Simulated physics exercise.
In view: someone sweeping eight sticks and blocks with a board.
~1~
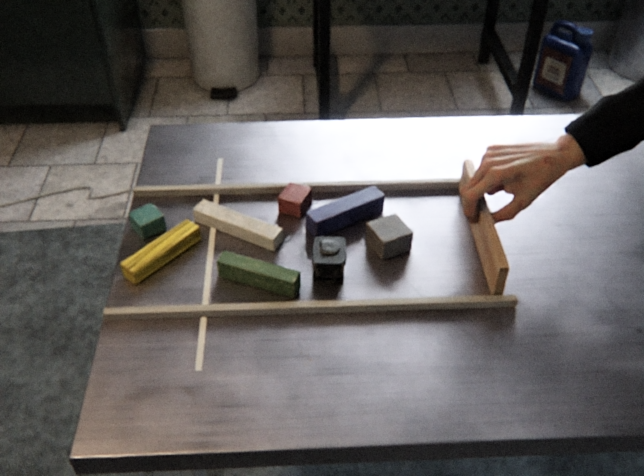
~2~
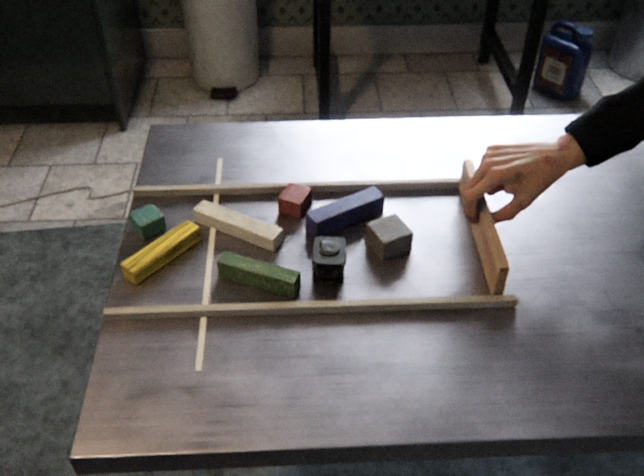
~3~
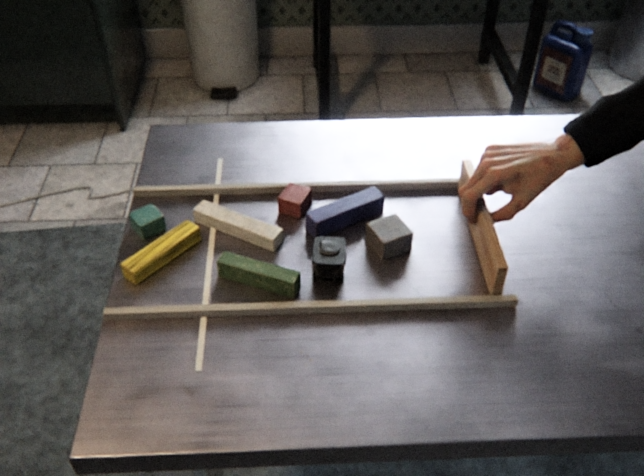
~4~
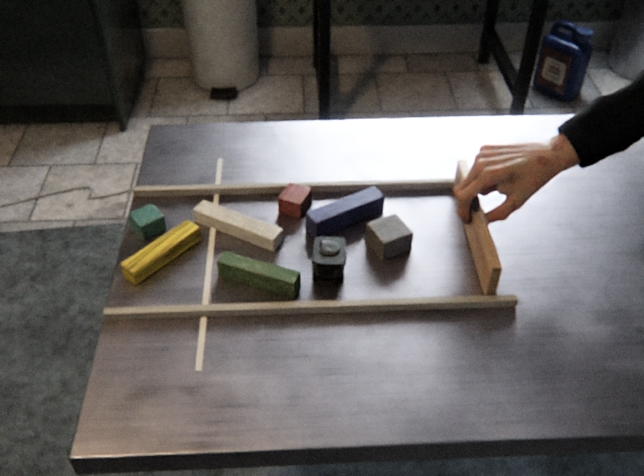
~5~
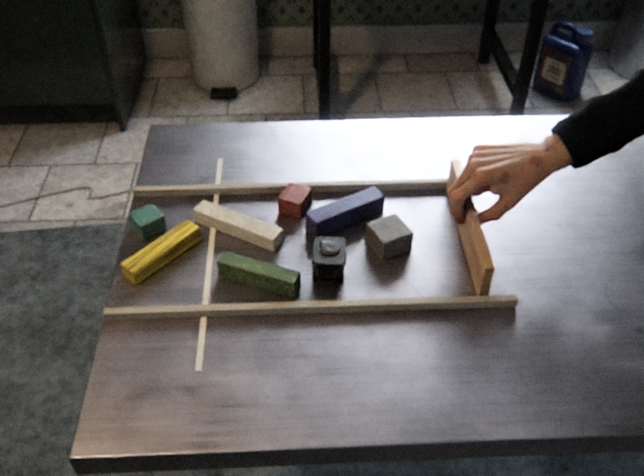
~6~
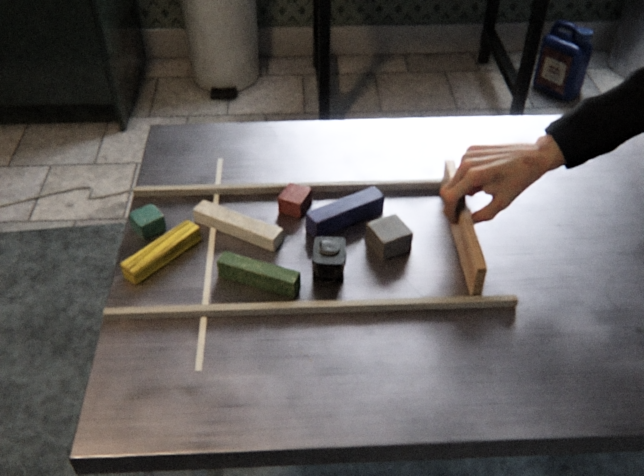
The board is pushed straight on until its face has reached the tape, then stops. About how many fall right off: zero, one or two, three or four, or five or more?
Here the number that fall off is one or two.
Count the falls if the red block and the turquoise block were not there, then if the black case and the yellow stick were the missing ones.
The counts: 1 and 1.
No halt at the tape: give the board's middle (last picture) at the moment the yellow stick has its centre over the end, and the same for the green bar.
About (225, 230), and (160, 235) for the other.
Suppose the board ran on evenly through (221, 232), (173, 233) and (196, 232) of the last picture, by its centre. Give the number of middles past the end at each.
It would be 2, 3 and 3.
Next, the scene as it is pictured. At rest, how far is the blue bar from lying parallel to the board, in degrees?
Near 40 degrees.
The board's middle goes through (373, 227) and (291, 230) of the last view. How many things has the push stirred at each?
First 2, then 7.
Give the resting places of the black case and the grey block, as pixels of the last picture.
Near (192, 264) and (193, 239).
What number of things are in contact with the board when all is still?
That makes 4.
A little later, none off yet; turquoise block at rest near (148, 222); yellow stick at rest near (162, 251); white bar at rest near (236, 226).
When it is over, the number that fall off is one or two; down, yellow stick and turquoise block.
